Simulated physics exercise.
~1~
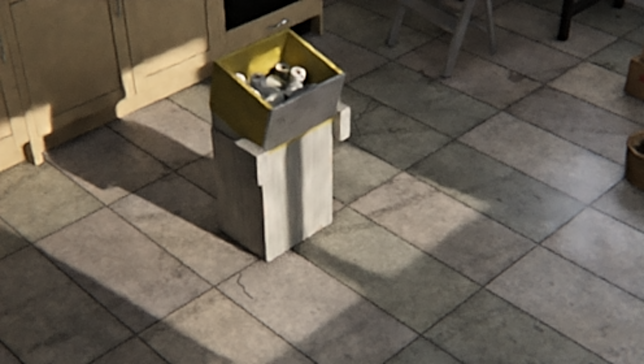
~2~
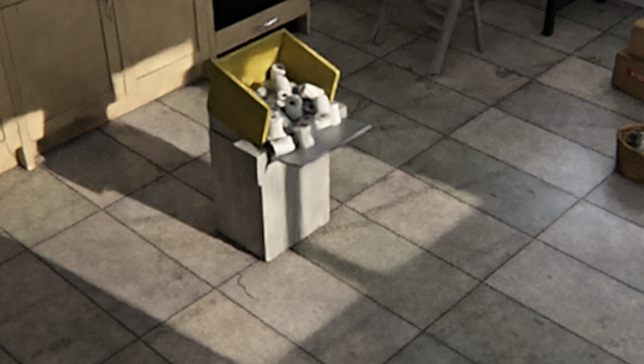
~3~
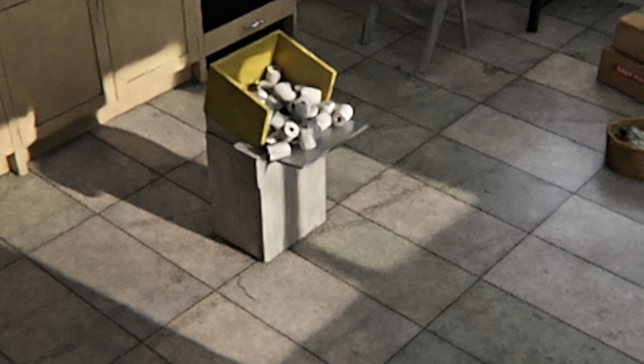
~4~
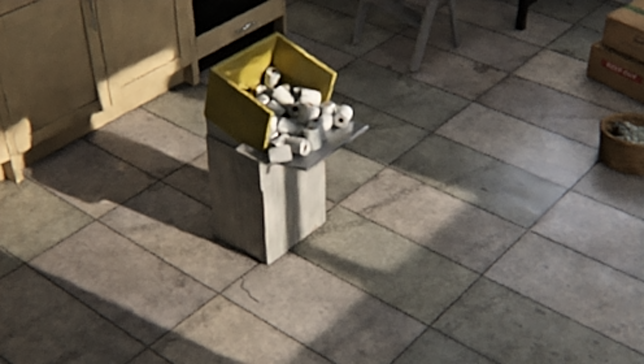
A gray flap stands upright across the low side of a yellow bin, holding back a heap of white paper rolls on top of a pale pedestal in a sunlit, tiled room. The flap swings down to the right until it juts out like a shelf. The rolls slide after it, tumbling out of the bin's open side and piling onto the lowered flap. They shift slightly and settle while the view drifts gently sideways. At the end, the rolls rest heaped across bin and flap, with none on the floor.
